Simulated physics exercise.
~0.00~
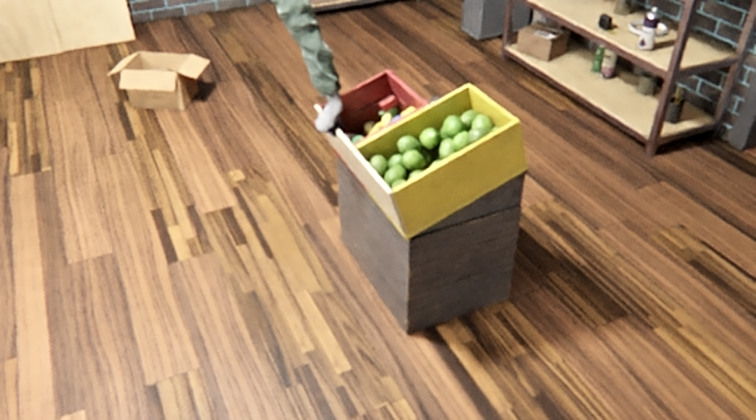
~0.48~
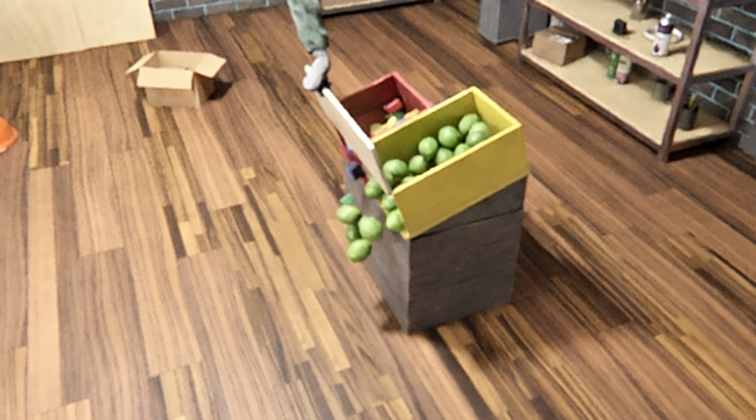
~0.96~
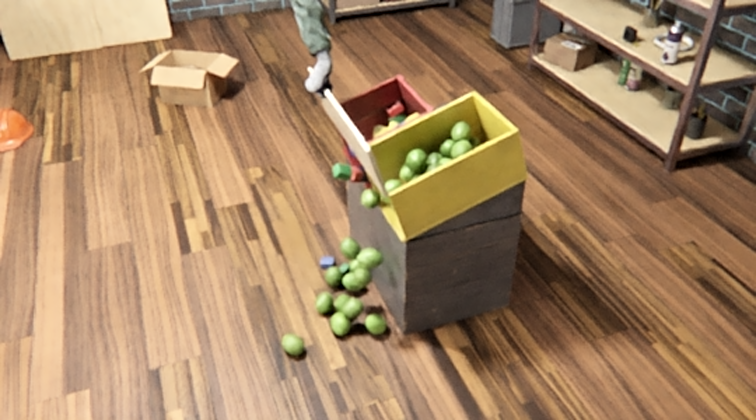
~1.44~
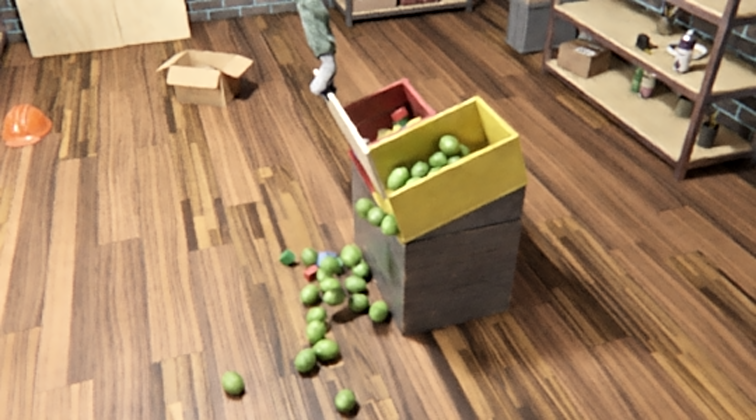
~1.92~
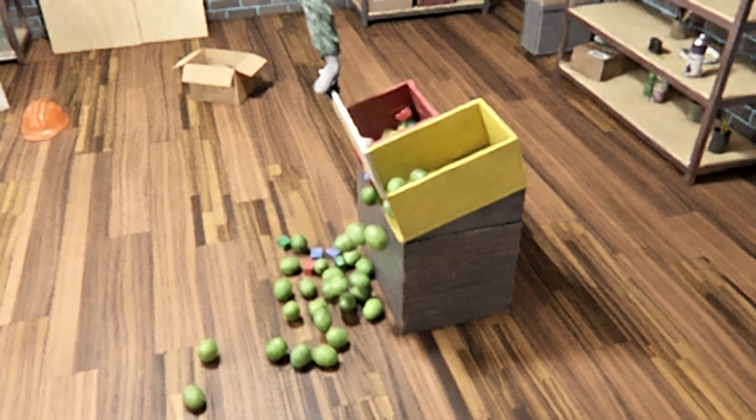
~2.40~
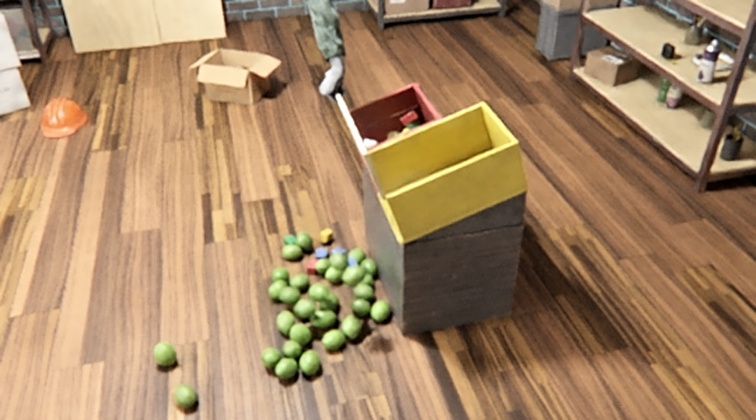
Green balls spilling from a tilted yellow bin as a hand lifts the gate, emptying it while the red bin keeps most bricks.
